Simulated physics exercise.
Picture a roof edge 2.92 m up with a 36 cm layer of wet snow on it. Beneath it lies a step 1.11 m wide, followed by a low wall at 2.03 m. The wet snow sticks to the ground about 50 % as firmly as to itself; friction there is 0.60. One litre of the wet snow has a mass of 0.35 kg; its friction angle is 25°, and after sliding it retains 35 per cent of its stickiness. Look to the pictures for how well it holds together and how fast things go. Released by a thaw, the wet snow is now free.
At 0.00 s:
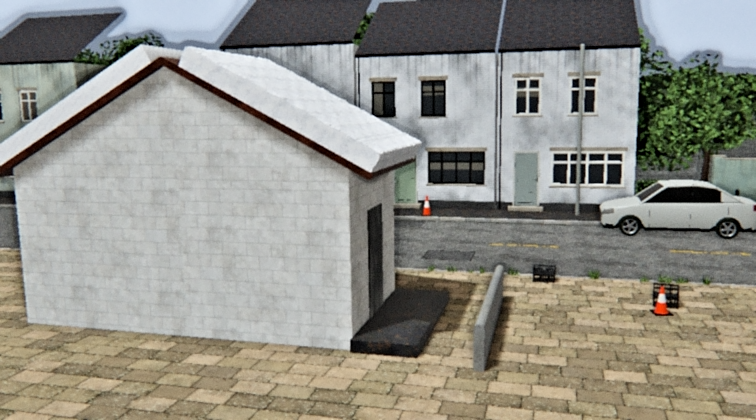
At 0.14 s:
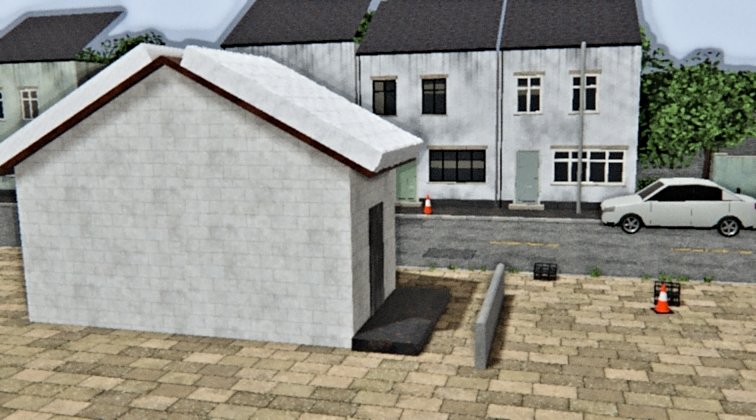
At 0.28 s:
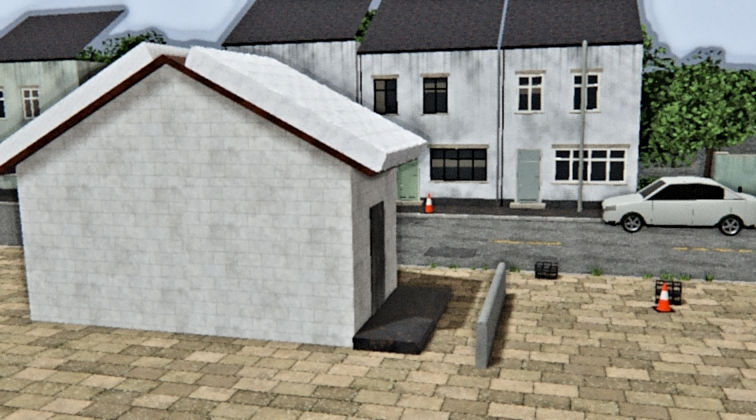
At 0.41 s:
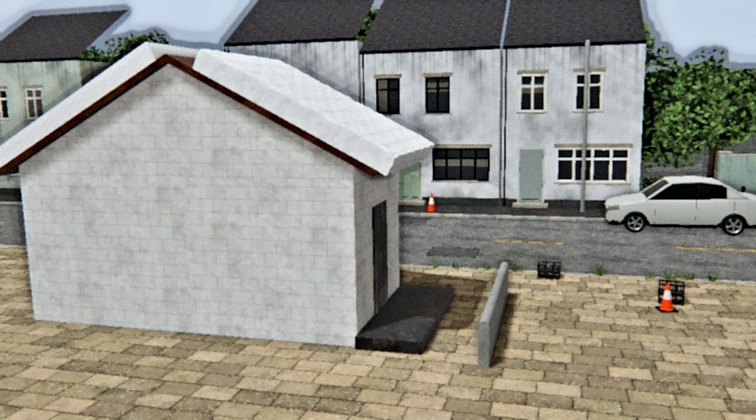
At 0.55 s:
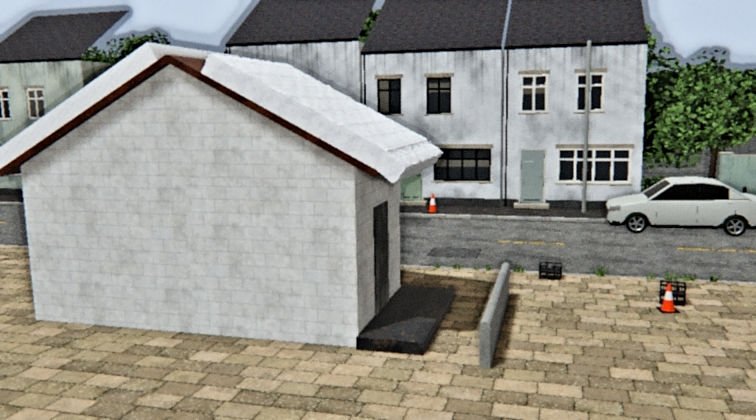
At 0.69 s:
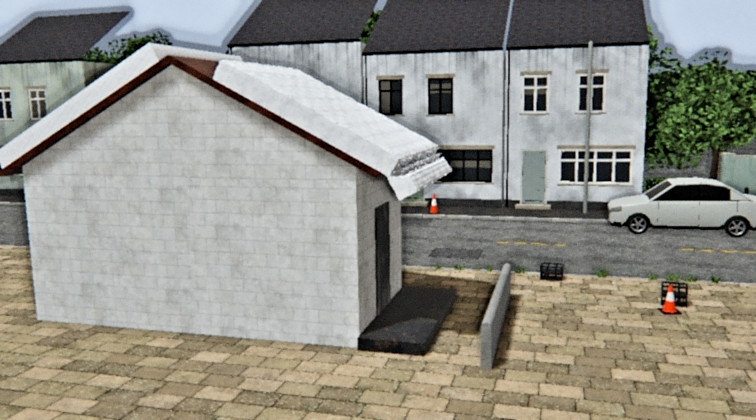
White snow slab sliding down the right side of a small block building's roof, its lower edge drooping and cracking past the eaves.
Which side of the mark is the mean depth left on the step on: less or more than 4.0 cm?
It is more.
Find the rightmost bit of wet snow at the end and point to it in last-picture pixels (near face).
(723, 379) or thereabouts.
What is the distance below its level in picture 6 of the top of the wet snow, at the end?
Roughly 3.9 m.
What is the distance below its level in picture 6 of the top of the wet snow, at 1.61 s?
I'd put it at near 1.2 m.
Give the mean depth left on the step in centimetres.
9 cm.
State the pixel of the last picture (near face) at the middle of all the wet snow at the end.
The middle is near (518, 351) in that view.
By 1.11 s, 77 % of the snow is still up on the roof and 23 % is falling or down.
By 1.61 s, 38 % of the snow is still up on the roof and 62 % is falling or down.
By 2.10 s, none of the snow is still up on the roof and all is falling or down.
By 2.60 s, none of the snow is still up on the roof and all is falling or down.
By 3.30 s, at the end, none of the snow is still up on the roof and the snow on the step is 9.4 cm deep on average.
